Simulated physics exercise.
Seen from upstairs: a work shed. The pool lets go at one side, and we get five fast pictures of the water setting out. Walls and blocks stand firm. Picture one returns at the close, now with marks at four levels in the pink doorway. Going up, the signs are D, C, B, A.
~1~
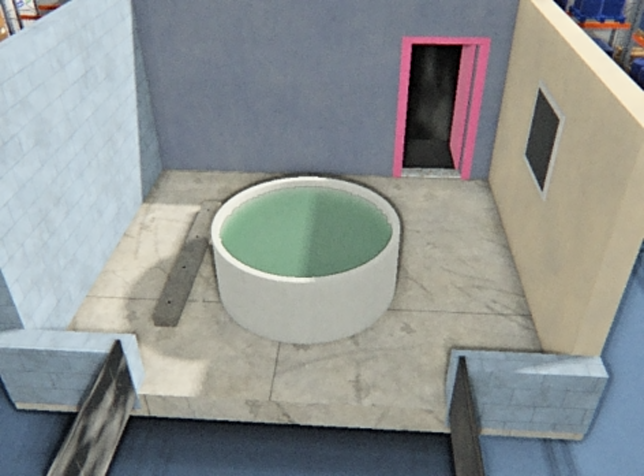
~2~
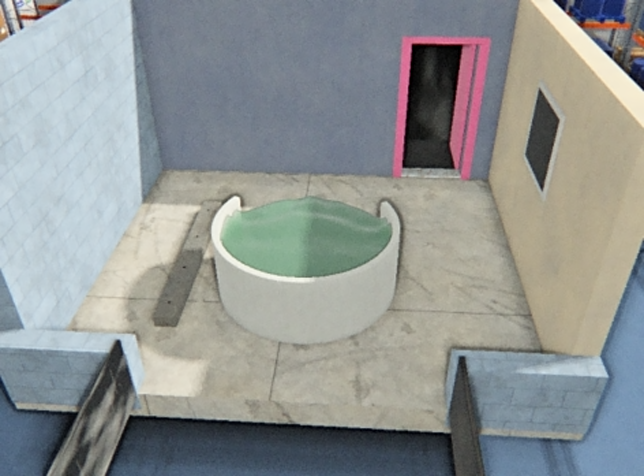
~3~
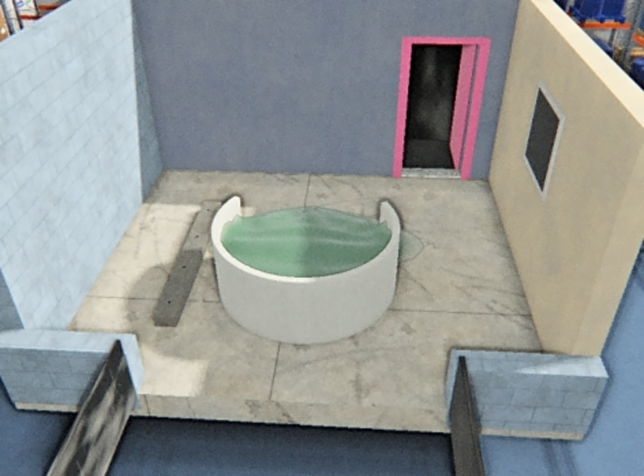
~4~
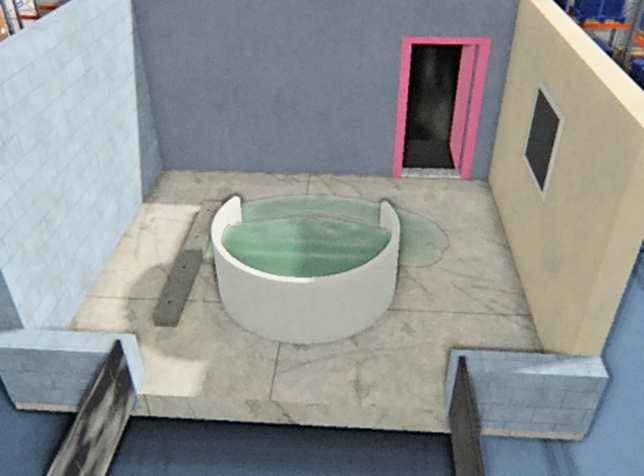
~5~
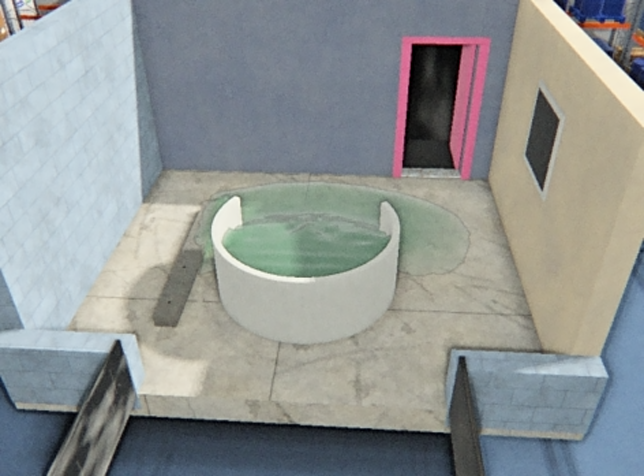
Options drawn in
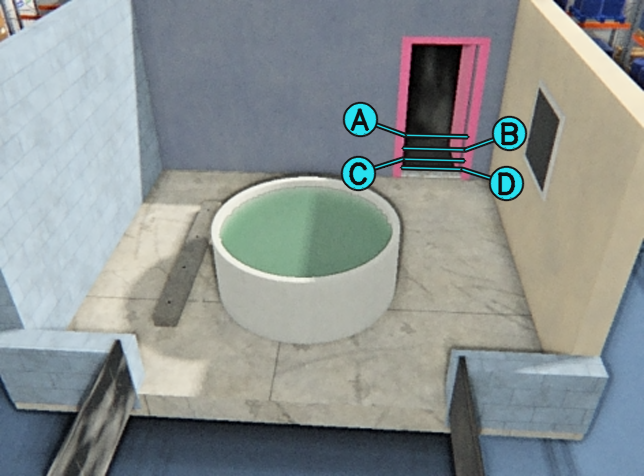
Green water in a round white pool rippled as the back part of its wall disappeared, then poured out behind it and spread across the concrete floor toward the back and right.
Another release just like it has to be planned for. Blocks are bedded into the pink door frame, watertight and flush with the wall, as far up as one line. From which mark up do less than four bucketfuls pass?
Take C.
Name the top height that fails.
Here it is height D.
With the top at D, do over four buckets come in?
Yes, that goes wrong.
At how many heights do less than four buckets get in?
Three.
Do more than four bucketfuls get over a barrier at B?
No.
On the marked copy, A at (435, 136); B at (434, 149); C at (433, 159); D at (432, 168); from the bottom up D, C, B, A.
For height A, nothing gets over.
For height B, nothing gets over.
For height C, a splash gets over, under a bucket.
For height D, about 7 bucketfuls get in.
